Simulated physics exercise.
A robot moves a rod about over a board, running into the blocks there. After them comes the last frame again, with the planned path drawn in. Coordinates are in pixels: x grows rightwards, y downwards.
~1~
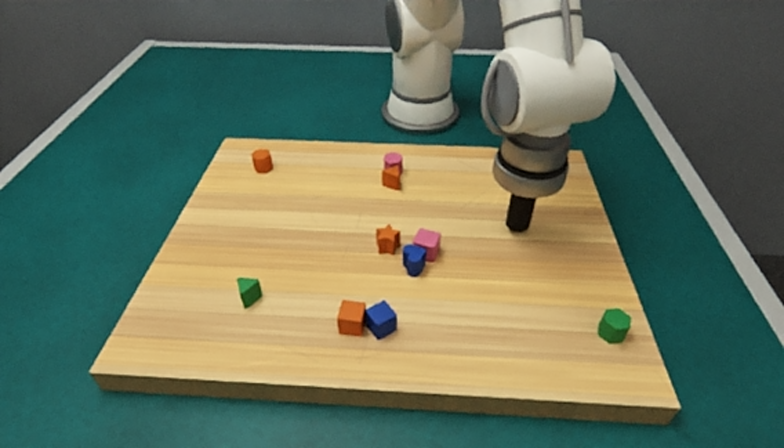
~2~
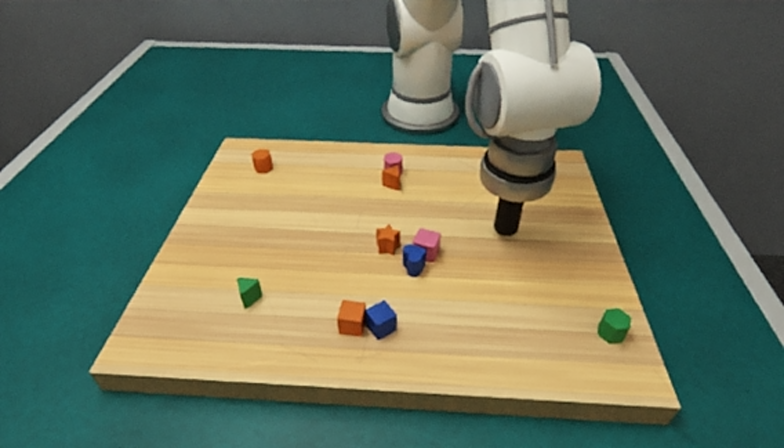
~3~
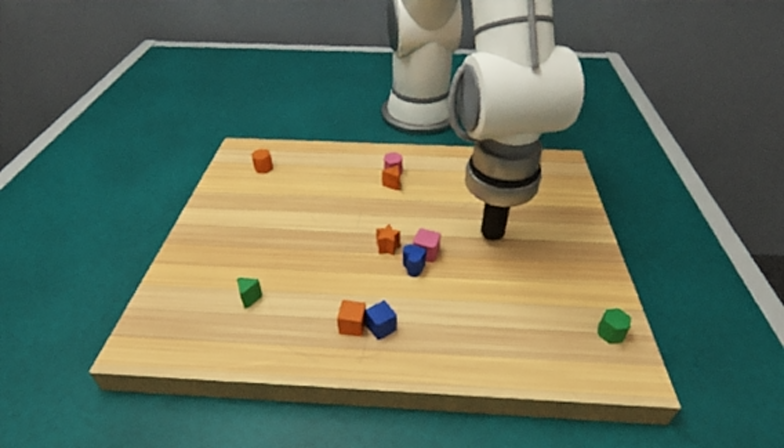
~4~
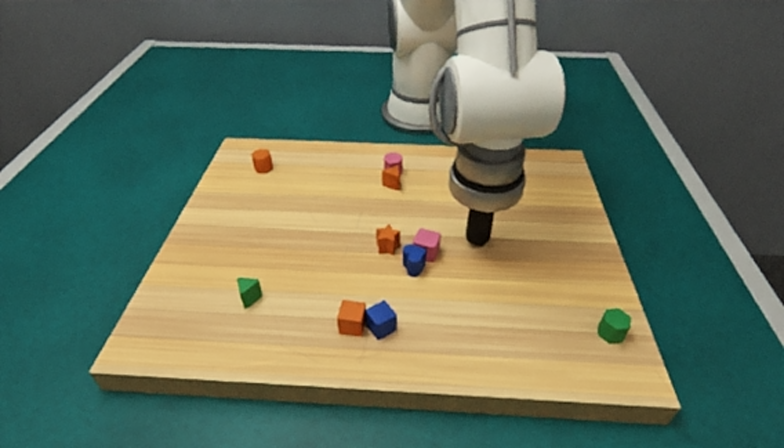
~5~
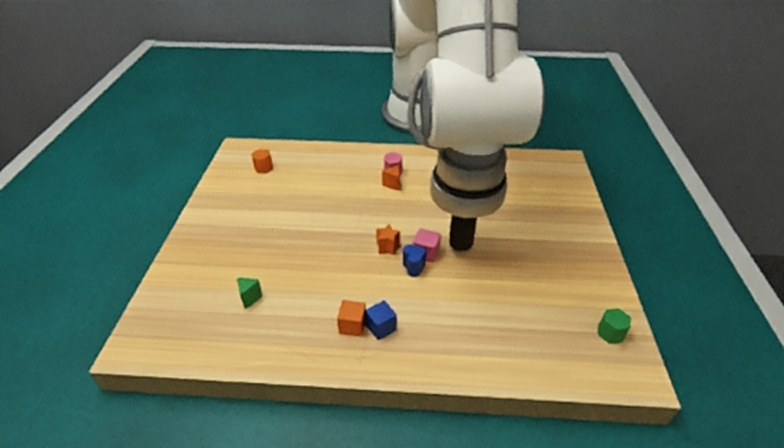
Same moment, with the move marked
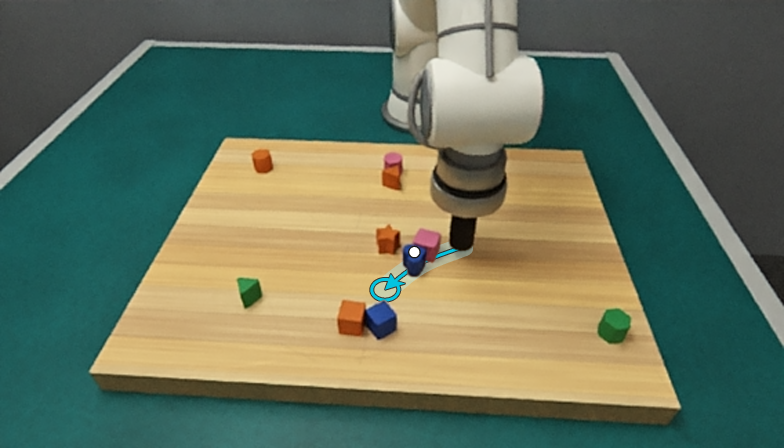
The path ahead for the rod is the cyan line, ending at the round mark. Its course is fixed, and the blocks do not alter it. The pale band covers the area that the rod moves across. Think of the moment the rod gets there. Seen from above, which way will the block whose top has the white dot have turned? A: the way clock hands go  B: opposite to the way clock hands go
My pick is A.
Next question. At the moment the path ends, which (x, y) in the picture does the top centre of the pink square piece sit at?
Close to (399, 237).
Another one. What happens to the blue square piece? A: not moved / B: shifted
Choice A: Not moved.
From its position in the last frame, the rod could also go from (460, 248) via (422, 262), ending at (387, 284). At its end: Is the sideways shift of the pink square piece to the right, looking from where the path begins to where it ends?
Answer: Yes.
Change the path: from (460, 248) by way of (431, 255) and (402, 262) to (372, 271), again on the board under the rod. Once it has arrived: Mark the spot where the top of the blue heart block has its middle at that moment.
Put as a pixel place, it's (395, 268).
The drawn path runs from (460, 248) by way of (420, 264) to (385, 290); the dot is on the blue heart block.
On the path given first. One third of the way, rod at (433, 254); pink square piece at (410, 236).
Two thirds of the way, rod at (408, 267); orange star-shaped block at (380, 229), turned 15° clockwise; blue heart block at (385, 263), turned 20° clockwise; pink square piece at (399, 237), turned 25° clockwise.
At the end, rod at (385, 285); blue square piece not moved; orange star-shaped block at (380, 229), turned 15° clockwise; blue heart block at (362, 269), turned 85° clockwise; pink square piece at (399, 237), turned 25° clockwise.
